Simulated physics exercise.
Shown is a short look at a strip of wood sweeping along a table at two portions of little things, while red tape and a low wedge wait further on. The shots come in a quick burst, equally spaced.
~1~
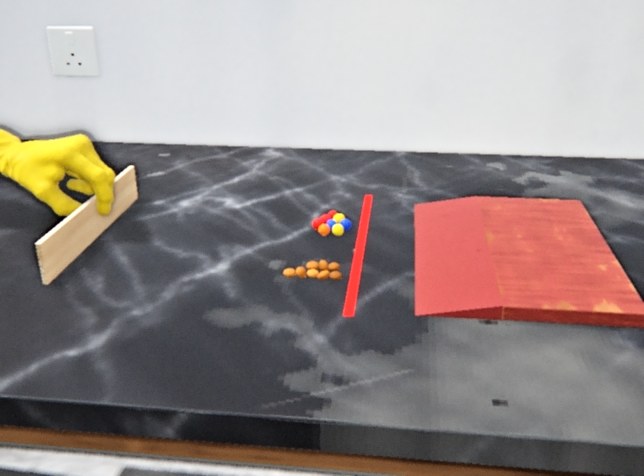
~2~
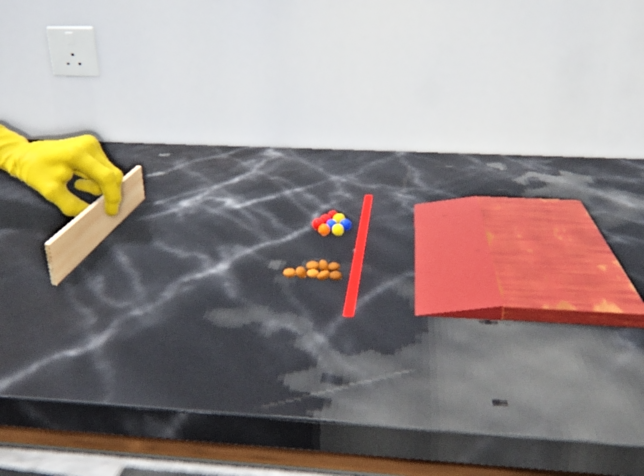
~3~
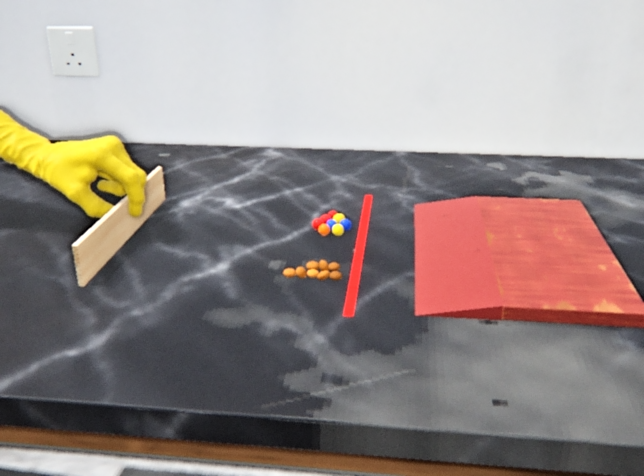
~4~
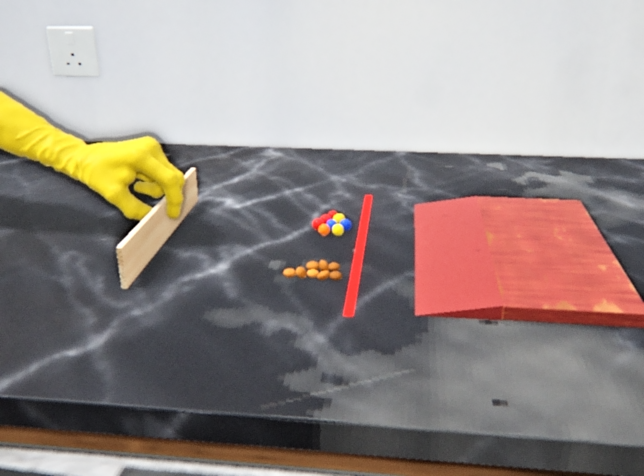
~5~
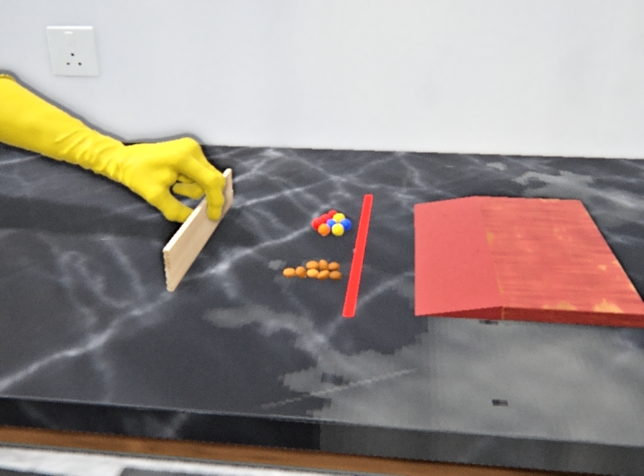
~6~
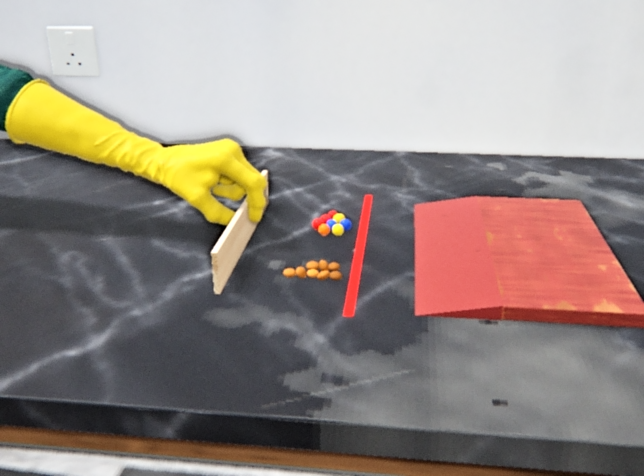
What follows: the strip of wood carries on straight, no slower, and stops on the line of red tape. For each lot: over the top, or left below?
As it turns out, the near lot cannot climb the slope and the far lot puts pieces on top.
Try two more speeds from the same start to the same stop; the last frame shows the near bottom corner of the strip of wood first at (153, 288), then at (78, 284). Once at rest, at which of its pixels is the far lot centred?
Lab note: Centre at rest close to (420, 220), then close to (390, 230).
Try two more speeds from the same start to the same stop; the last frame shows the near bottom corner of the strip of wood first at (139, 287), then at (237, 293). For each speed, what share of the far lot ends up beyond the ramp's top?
First pace 10 %, second pace 100 %.
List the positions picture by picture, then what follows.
The first picture shows strip of wood near (50, 255), at rest; red tape near (368, 200); top of the ramp near (501, 296); near lot near (313, 274), a few bits of cat kibble; far lot near (332, 225), a few gumballs.
The second picture shows strip of wood near (59, 256); far lot near (332, 225).
The third picture shows strip of wood near (86, 257); near lot near (313, 274).
The fourth picture shows strip of wood near (128, 259); far lot near (332, 225).
The fifth picture shows strip of wood near (174, 262); near lot near (313, 274).
The sixth picture shows strip of wood near (220, 264); red tape near (368, 200); top of the ramp near (501, 296); near lot near (313, 274); far lot near (332, 225).
Then, 0.10 s on from there, strip of wood still moving, near (316, 209); near lot the whole lot short of the ramp; far lot the whole lot short of the ramp.
Then, 0.22 s on from there, strip of wood stopped at the red tape; near lot near a quarter on the ramp, the bulk short of the ramp; far lot near two thirds on the ramp, near a third short of the ramp.
Then, 0.50 s on from there, strip of wood stopped at the red tape; near lot the bulk on the ramp, a little short of the ramp; far lot the whole lot past the top.
In the end, strip of wood stopped at the red tape; near lot none at all past the top, the bulk on the ramp, a little short of the ramp; far lot the whole lot past the top.
